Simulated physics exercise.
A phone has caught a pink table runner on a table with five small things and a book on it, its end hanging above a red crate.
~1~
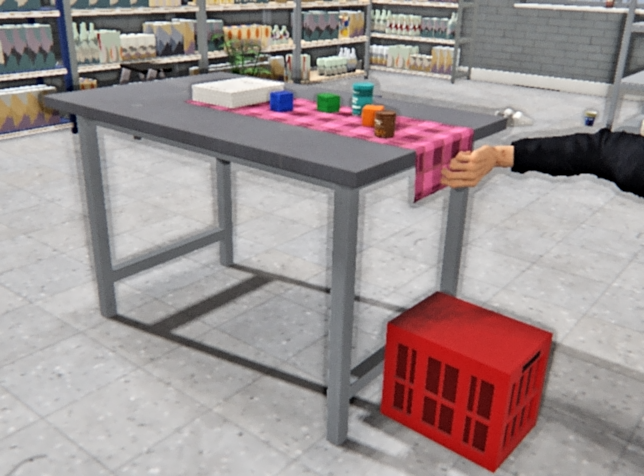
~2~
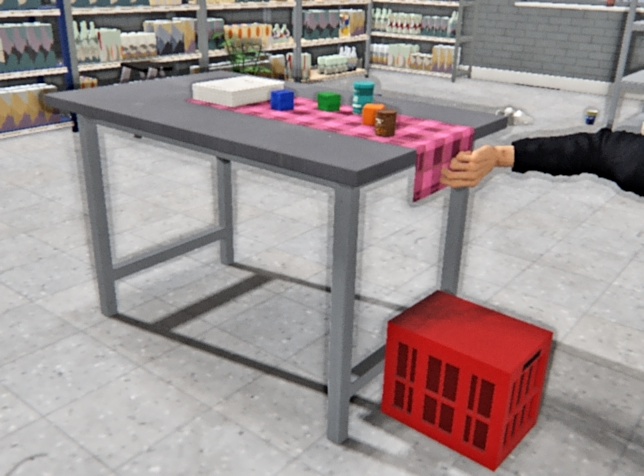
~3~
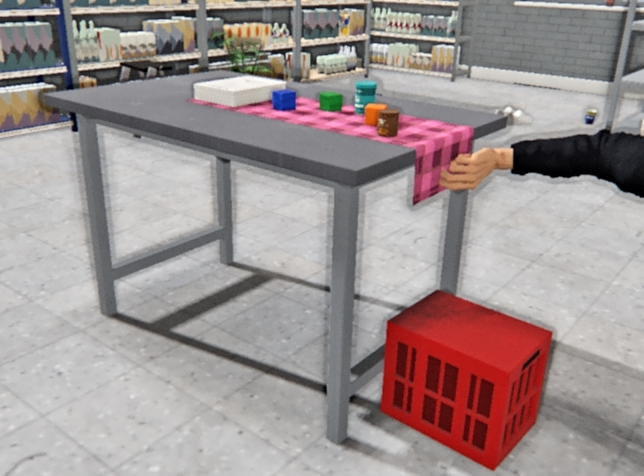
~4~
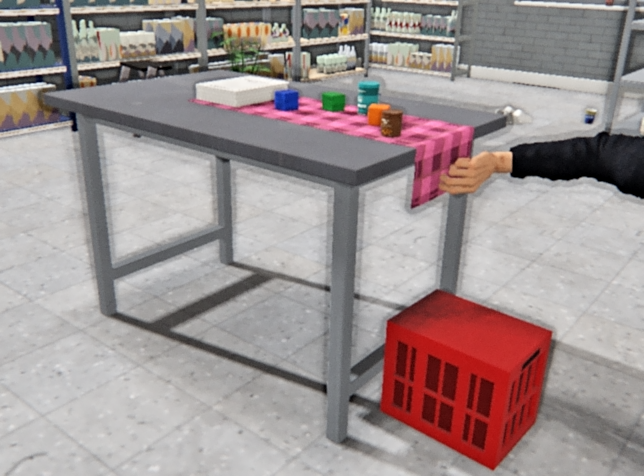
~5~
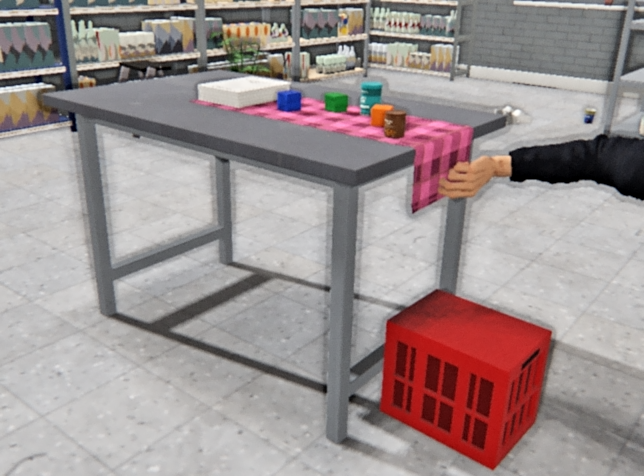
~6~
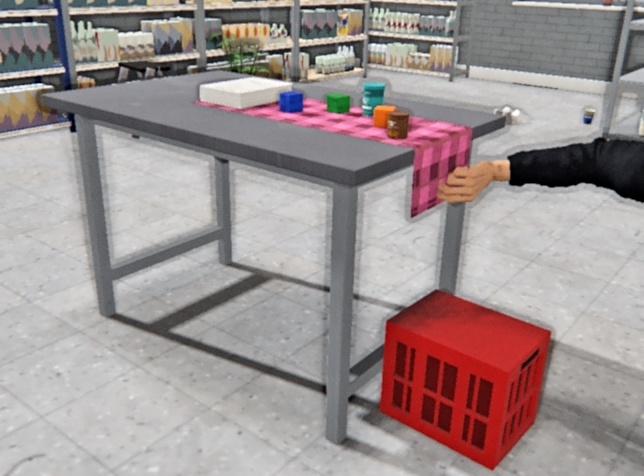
A hand slowly pulls a pink checkered runner, and the small objects on it shift right.
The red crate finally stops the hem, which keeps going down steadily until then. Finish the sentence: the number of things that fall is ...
The number of things that fall is three.
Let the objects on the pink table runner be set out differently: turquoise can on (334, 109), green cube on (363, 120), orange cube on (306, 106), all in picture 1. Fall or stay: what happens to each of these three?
Here's what happens: The turquoise can remains aboard, the green cube leaves its perch, the orange cube remains aboard.
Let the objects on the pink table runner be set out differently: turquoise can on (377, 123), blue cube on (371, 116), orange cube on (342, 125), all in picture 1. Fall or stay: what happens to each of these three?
The turquoise can ends up off the top, the blue cube ends up off the top, the orange cube ends up off the top.
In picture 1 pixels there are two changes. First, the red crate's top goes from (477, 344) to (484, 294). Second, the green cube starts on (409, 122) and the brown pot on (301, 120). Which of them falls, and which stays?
So the green cube leaves, and the brown pot stays there.
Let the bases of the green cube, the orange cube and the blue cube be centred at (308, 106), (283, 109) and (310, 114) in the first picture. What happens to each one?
Result - green cube still up, orange cube still up, blue cube still up.
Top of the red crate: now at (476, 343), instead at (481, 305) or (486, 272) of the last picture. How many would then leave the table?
The count would be 2 and then 1.
Soon after, hem near (436, 256); brown pot gone.
Then, hem on the crate; brown pot, orange cube and turquoise can gone.
At rest, hem on the crate; brown pot, orange cube and turquoise can gone. The count of fallen things is three.
